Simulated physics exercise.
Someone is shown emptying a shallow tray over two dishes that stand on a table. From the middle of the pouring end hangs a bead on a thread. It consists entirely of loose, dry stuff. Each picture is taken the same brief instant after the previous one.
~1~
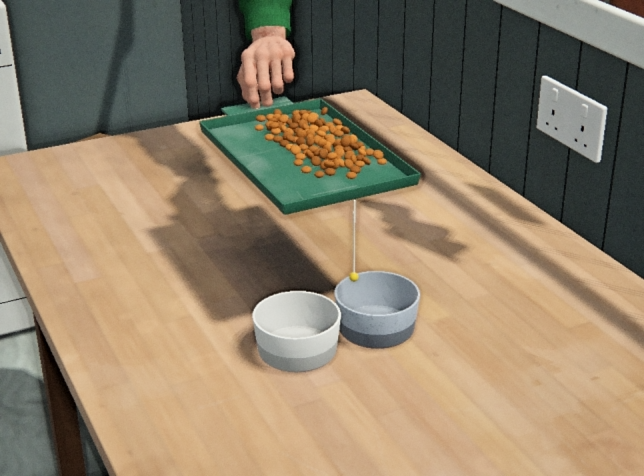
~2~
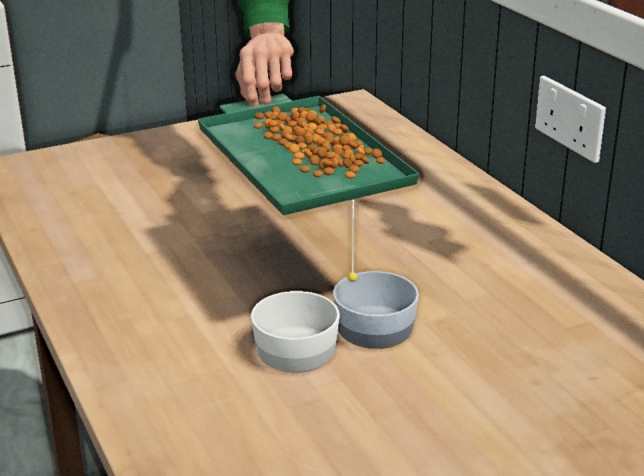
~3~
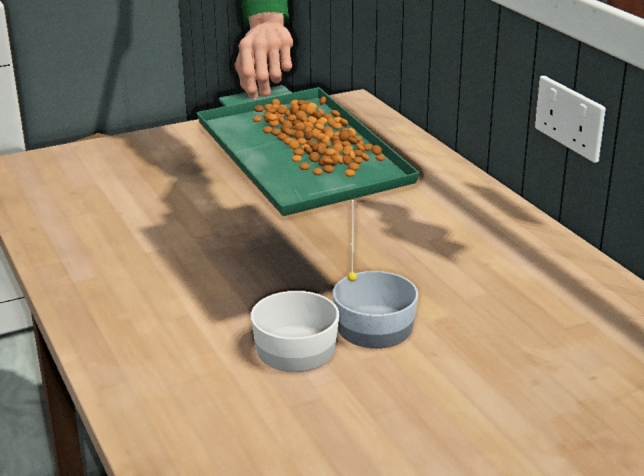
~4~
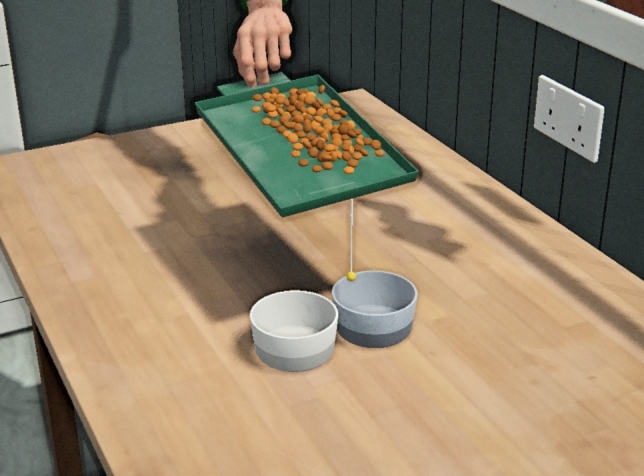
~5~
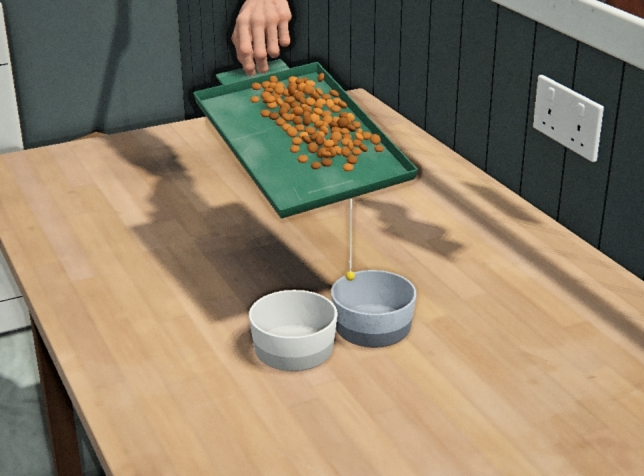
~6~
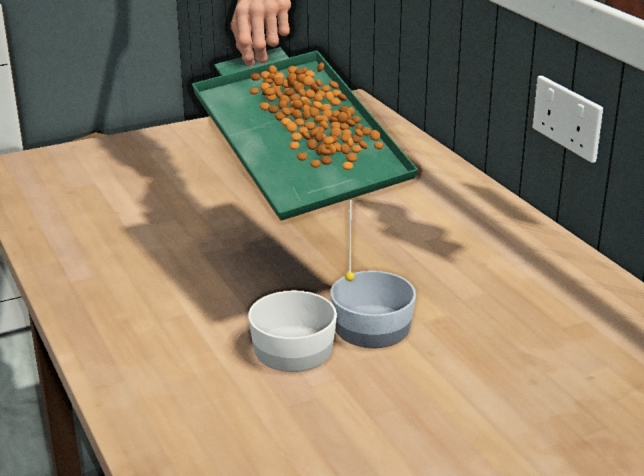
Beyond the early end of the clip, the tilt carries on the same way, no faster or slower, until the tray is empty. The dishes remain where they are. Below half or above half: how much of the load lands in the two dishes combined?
Above half.
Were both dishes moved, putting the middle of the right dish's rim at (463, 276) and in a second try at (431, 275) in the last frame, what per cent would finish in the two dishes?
Roughly 10 % and 30 %.
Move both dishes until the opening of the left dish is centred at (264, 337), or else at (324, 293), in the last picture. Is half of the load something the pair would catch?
At place one in excess of half; at place two not up to half.
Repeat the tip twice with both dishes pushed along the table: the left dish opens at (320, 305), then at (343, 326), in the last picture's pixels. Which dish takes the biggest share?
Placement one: The left-positioned dish. Placement two: The left-positioned dish.
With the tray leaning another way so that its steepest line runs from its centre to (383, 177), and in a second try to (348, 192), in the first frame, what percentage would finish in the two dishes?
First case around 30 per cent, second case 50 per cent.
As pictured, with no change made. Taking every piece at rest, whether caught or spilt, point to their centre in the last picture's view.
Somewhere around (307, 342) in the final view.
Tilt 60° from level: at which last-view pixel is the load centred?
Look close to (314, 187) in the last picture.
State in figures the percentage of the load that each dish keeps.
Roughly 70 in a hundred for the left dish, roughly 10 in a hundred for the right dish.
Just after the last frame, tray tipped steeply; almost all on the tray; just a few in the left dish; about a tenth in the air.
A moment on, tray tipped right over; roughly a third on the tray; roughly a third in the left dish; about a tenth in the right dish; about a tenth outside both; about a tenth in the air.
Further on, tray tipped past a quarter turn; roughly two thirds in the left dish; about a tenth in the right dish; roughly a quarter outside both.
When it is over, tray tipped past a quarter turn; roughly two thirds in the left dish; about a tenth in the right dish; roughly a quarter outside both.
